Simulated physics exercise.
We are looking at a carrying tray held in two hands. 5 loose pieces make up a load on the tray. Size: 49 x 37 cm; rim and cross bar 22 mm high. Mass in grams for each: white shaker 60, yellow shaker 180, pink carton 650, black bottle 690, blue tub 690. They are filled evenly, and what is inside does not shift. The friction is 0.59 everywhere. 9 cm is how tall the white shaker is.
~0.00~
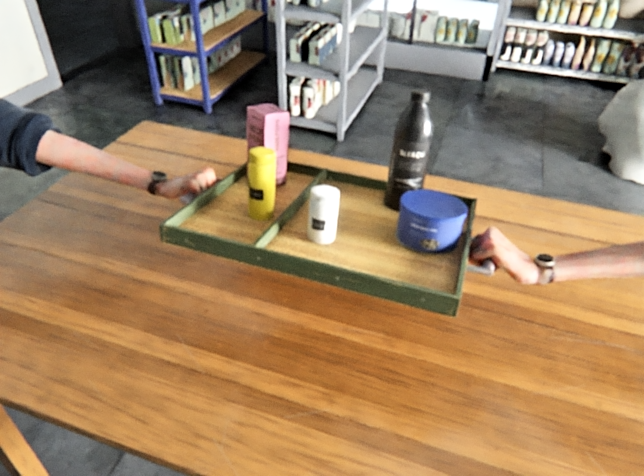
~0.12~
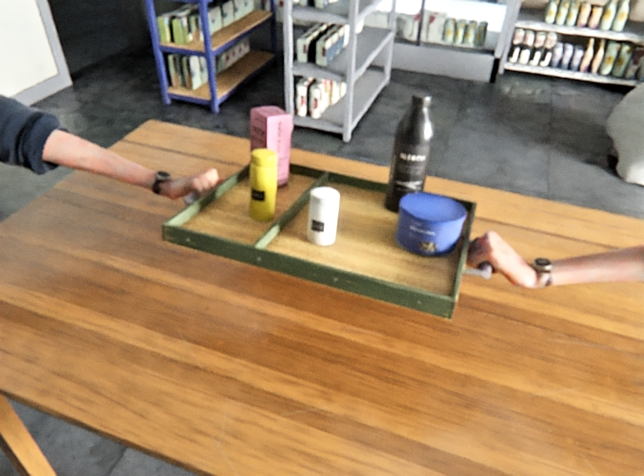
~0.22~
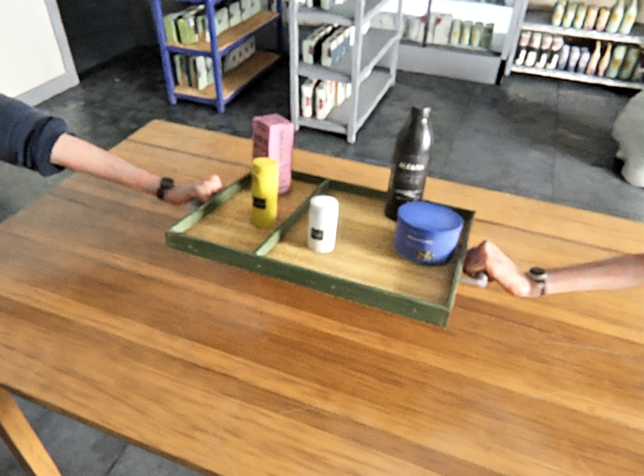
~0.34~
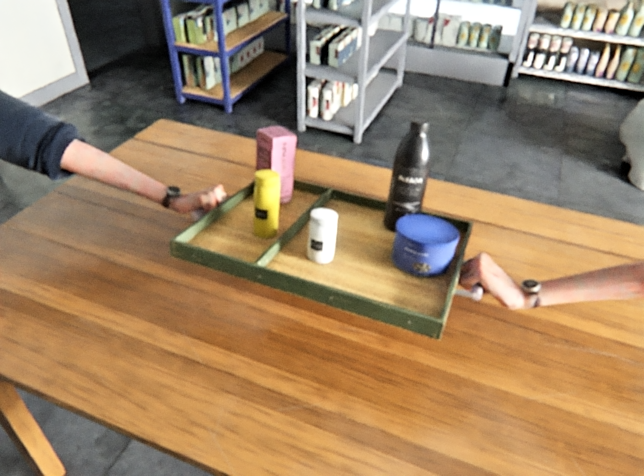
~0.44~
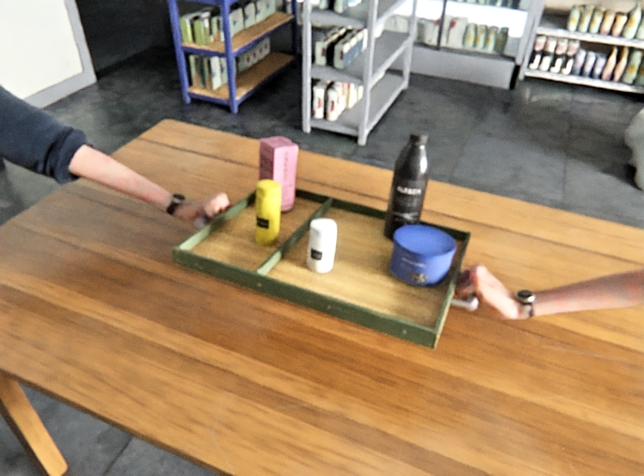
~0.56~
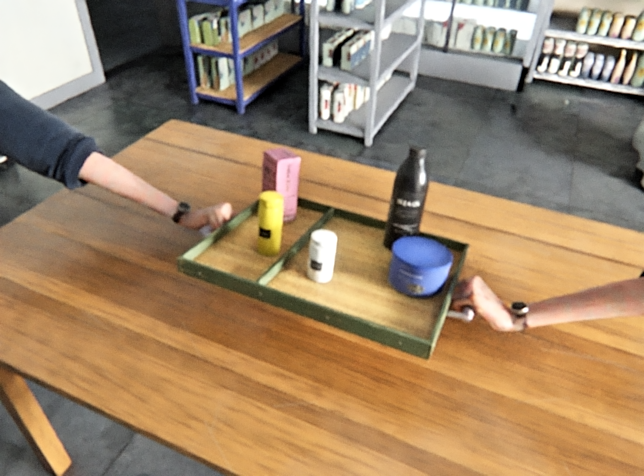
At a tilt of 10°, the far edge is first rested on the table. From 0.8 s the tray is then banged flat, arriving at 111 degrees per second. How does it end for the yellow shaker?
It does not overbalance.
By 0.96 s, far edge on the table, tray at 2°.
By 1.06 s, tray flat on the table.
When it is over (1.6 s), all 5 within 5 cm of the start. In the last view, yellow shaker near (267, 249).
